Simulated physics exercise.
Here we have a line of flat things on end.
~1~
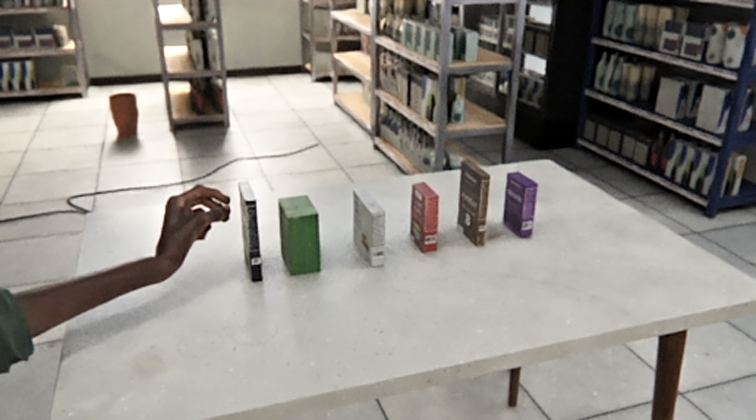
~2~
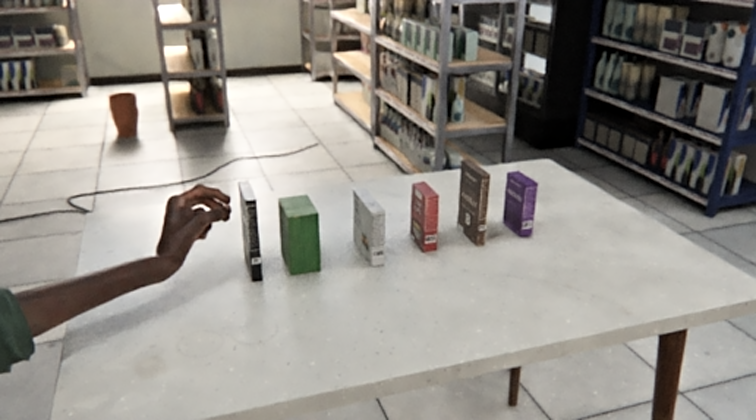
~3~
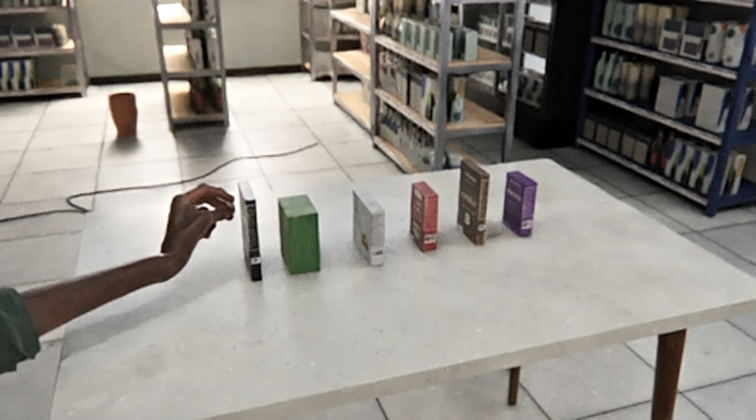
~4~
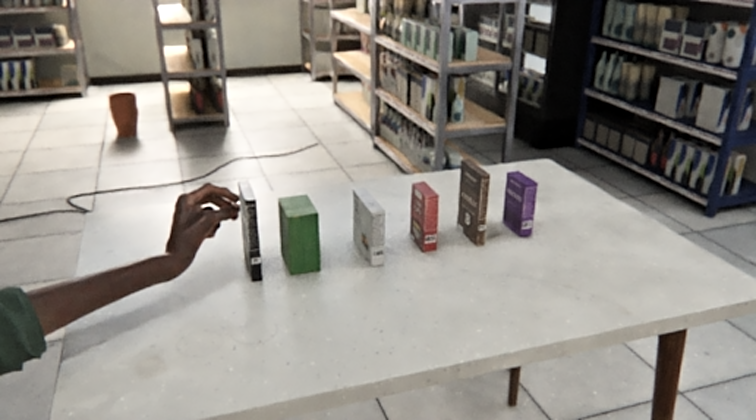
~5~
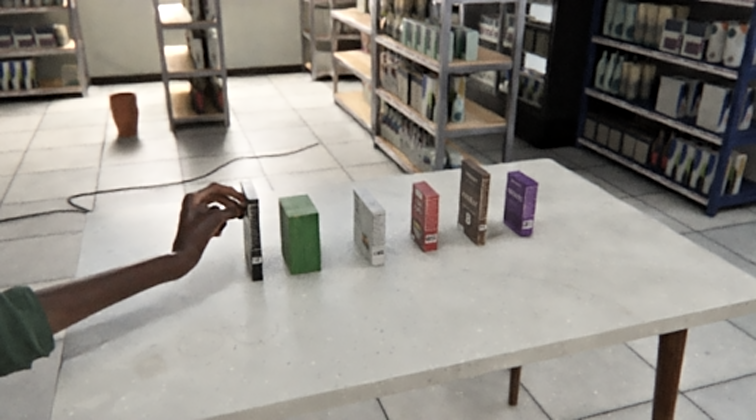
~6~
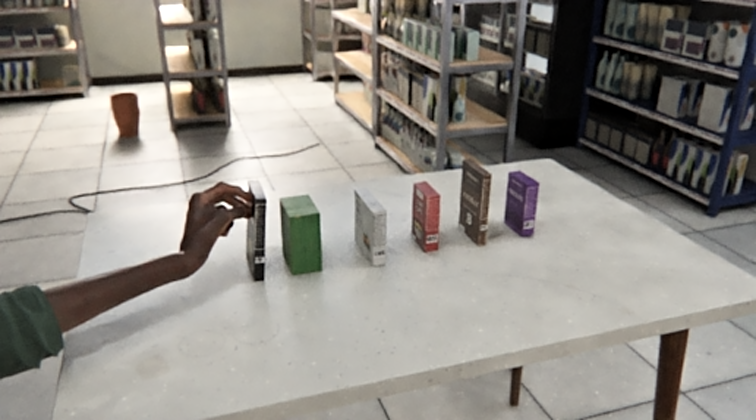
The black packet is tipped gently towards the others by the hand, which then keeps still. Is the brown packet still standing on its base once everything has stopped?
Yes: It will fail to fall.
Then, 0.20 s after the last picture, black packet 20° over.
Then, 0.30 s after the last picture, black packet 22° over.
At rest, all 4 in place. Seen from the same camera at the end, brown packet near (474, 202).
